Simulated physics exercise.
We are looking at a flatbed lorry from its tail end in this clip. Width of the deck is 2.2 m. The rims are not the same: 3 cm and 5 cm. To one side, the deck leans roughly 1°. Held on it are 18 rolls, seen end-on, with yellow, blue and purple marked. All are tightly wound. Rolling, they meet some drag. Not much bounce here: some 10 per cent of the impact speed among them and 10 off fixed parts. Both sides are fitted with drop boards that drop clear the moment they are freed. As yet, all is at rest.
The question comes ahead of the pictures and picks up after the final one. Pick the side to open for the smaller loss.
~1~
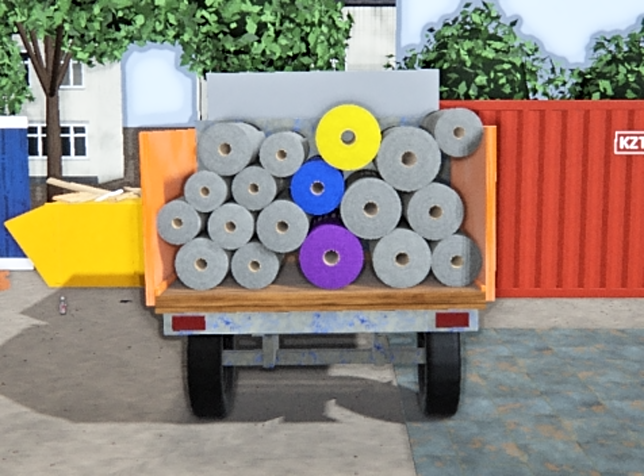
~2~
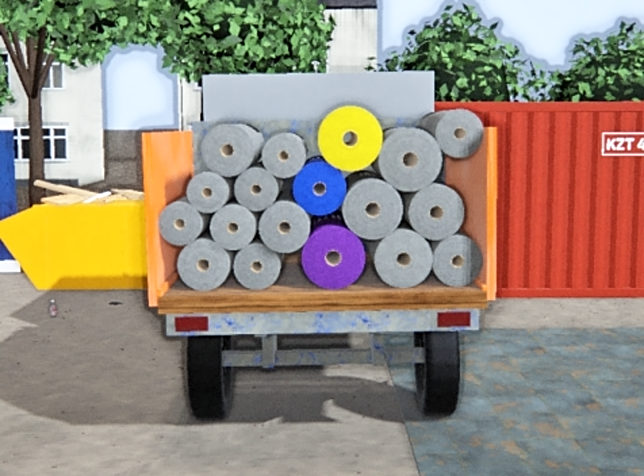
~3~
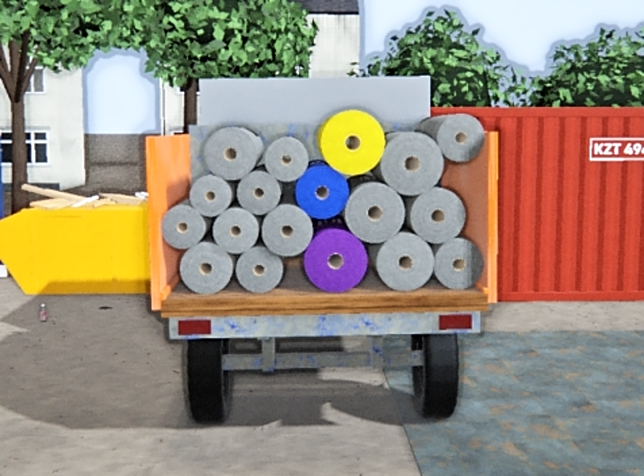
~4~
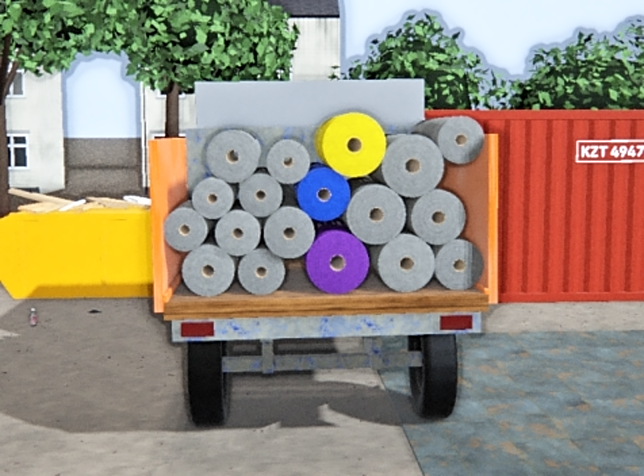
Open the right side.
Side on the left freed, after 0.6 s, yellow is up on others, 90 cm from the right edge; blue is up on others, 105 cm from the left edge, rolling left; purple is on the deck, 100 cm from the right edge; 2 of 18 are off.
Side on the left freed, at the end, yellow is up on others, 95 cm from the right edge; blue is up on others, 105 cm from the left edge; purple is on the deck, 100 cm from the right edge; 3 of 18 are off.
Side on the right freed, after 0.8 s, yellow is up on others, 85 cm from the right edge; blue is up on others, 105 cm from the right edge; purple is on the deck, 100 cm from the right edge; 1 of 18 is off.
Side on the right freed, at the end, yellow is up on others, 85 cm from the right edge; blue is up on others, 105 cm from the right edge; purple is on the deck, 100 cm from the right edge; 1 of 18 is off.
